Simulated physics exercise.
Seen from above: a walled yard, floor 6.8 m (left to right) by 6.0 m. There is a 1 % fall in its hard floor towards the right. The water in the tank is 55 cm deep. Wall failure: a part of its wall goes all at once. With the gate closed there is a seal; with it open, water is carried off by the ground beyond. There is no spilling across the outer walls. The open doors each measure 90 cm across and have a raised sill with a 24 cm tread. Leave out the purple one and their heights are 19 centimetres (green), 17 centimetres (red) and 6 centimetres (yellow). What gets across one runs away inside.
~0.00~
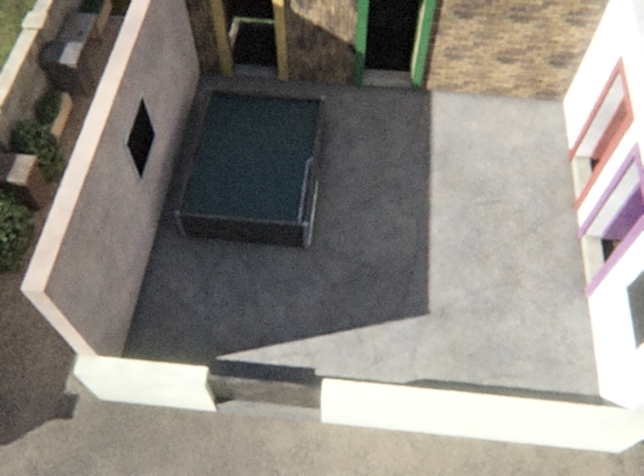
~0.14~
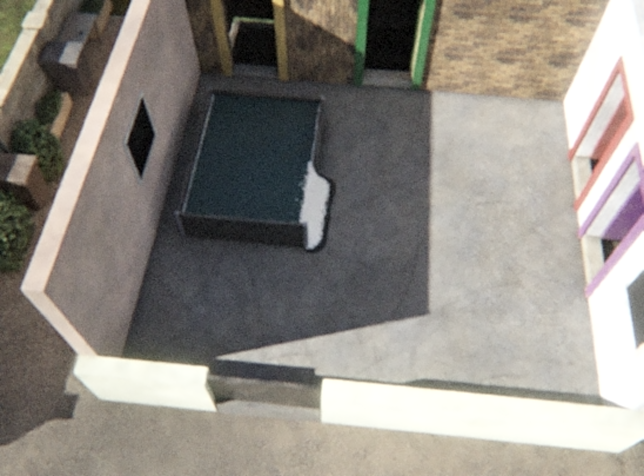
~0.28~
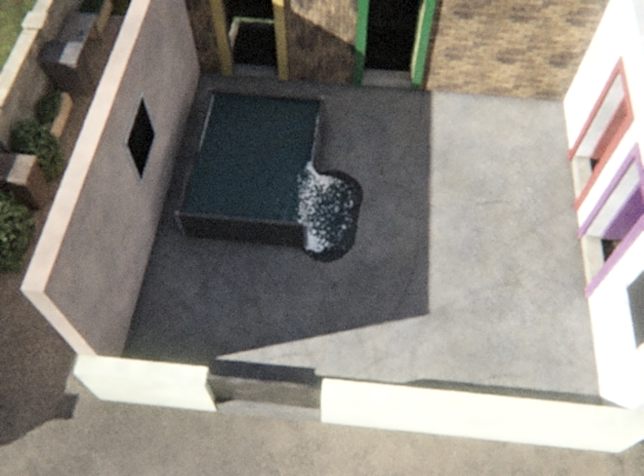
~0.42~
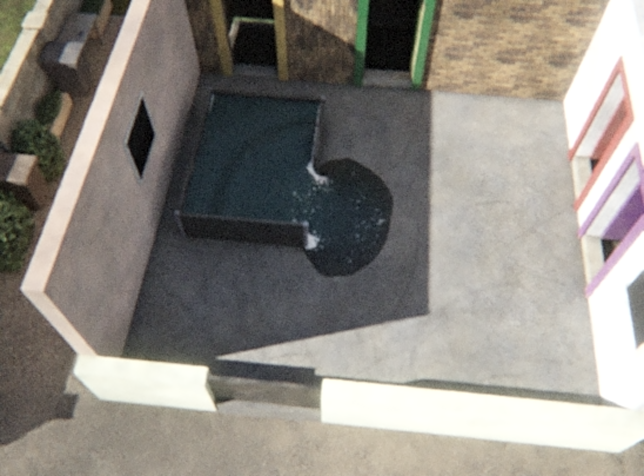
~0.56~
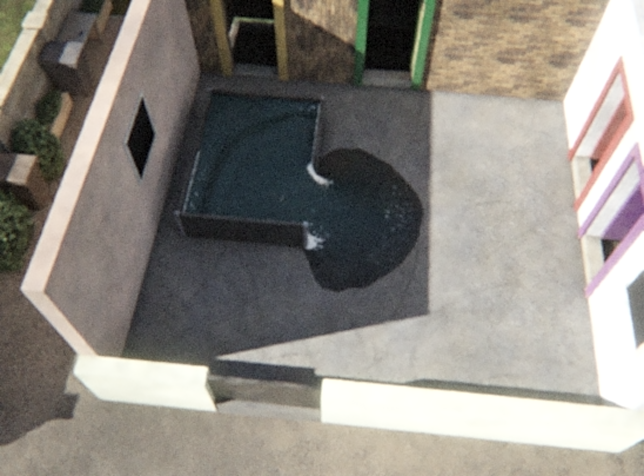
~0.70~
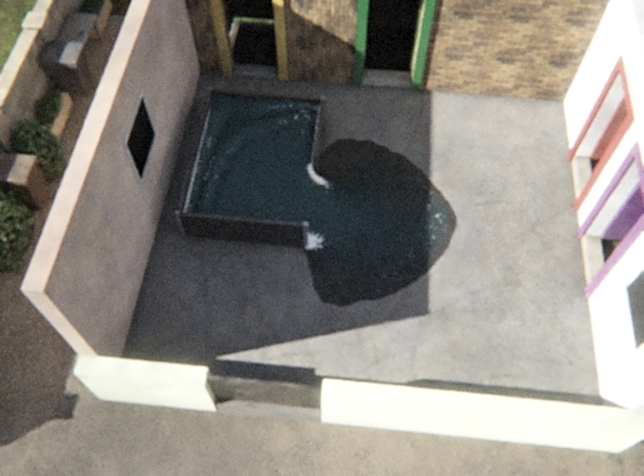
Water bursts from the right side of a dark tank and spreads across the yard floor.
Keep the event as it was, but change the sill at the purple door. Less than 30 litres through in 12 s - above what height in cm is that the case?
Above about 16 cm.
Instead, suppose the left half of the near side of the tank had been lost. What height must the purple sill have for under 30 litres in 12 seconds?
About 8.5 centimetres.
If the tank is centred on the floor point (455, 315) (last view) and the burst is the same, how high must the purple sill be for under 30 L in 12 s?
Roughly 8.0 cm is needed.
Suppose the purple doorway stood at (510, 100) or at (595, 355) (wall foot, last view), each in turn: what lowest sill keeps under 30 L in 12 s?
About 10.0 cm for the first and 15 cm for the second.
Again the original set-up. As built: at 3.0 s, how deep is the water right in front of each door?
Depth (cm): Purple 21 / green 0 / red 18 / yellow 0.
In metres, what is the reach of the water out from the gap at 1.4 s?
4.4 metres.
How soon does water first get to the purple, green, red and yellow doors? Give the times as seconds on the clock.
The purple door gets it at 1.4 s, the green door at 5.0 s, the red door at 1.8 s and the yellow door at 7.0 s.
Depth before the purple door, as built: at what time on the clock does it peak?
At roughly 2.4 s.
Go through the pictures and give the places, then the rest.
The first picture shows the tank at (255, 156) is whole and still, 55 cm deep; the purple door at (609, 230) is dry.
In the second picture, water pours out at (309, 206) and has run 0.3 m, to (331, 193); about 6 cm deep outside, 55 cm at the back.
In the third picture, the gap is at (309, 206), the front 0.7 m out at (354, 213); the back of the tank holds 55 cm.
In the fourth picture, water pours out at (309, 207) and has run 1.3 m, to (388, 204); about 7 cm deep outside, 55 cm at the back.
In the fifth picture, the gap is at (309, 206), the front 1.8 m out at (417, 218); the back of the tank holds 52 cm.
In the sixth picture, the front is at (450, 224), 2.3 m from the gap at (309, 206); 4.5 m2 of floor is wet, 48 cm left at the back; the purple door at (609, 230), 4.4 m from the gap, is still 2.2 m from the nearest water.
After 1.4 s water covers 30 % of the floor, deepest (33 cm) near (315, 231); 1 cm at the purple door, 0 litres in over its 15 cm sill.
After 3.0 s water covers 55 % of the floor, deepest (34 cm) near (594, 413); 21 cm at the purple door, 20 litres in over its 15 cm sill.
After 12.0 s water covers 100 % of the floor, deepest (10 cm) near (564, 157); 9 cm at the purple door, 37 litres in over its 15 cm sill.
At the purple door as built, the water arrived by 1.4 s and peaked near 22 cm at 2.4 s.
With a sill of 14.5 cm, 42 litres would have come in within the 12 s; with 19.5 cm, 6 litres. So under 30 litres takes about 16 cm.
